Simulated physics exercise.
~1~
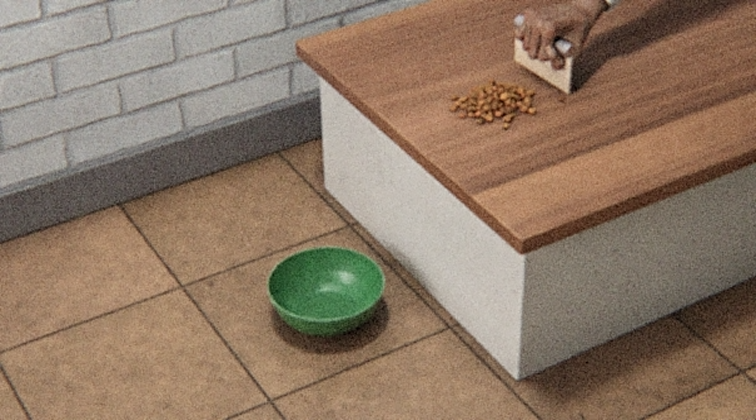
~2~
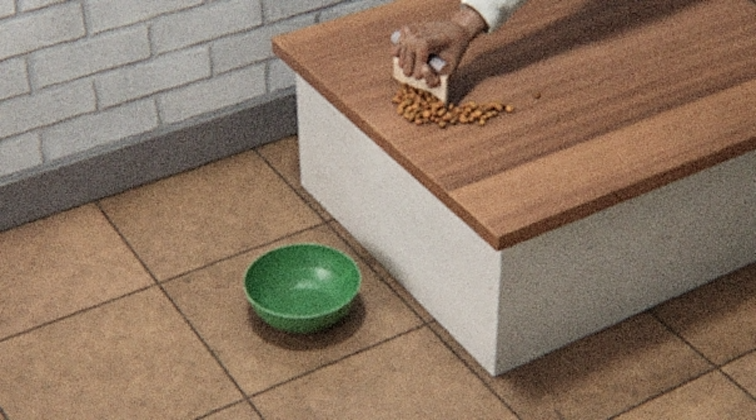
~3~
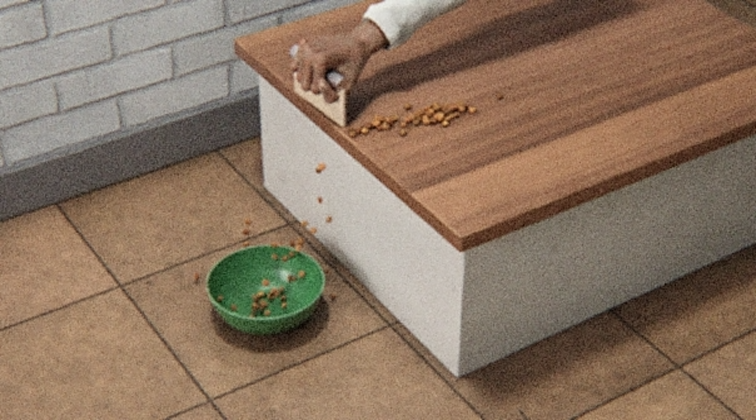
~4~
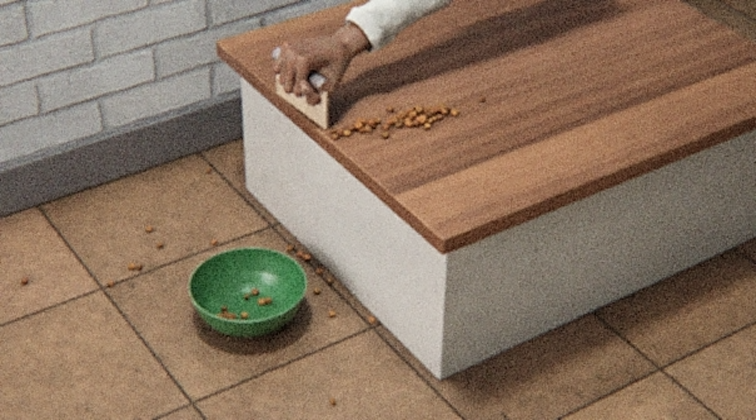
A brown cat kibble pile lies on a wood-topped white block, and a hand in a pale sleeve holds a flat, light-coloured scraper behind it. Seen from above at an angle, a green bowl sits on brown floor tiles below, near a white brick wall. The hand pushes the kibble left across the top, spreading it into a strip, as the view drifts slightly right. At the edge the scraper stops, and pieces tumble down, some into the bowl and others scattering over the tiles. Finally, much of the kibble remains on top beside the scraper.
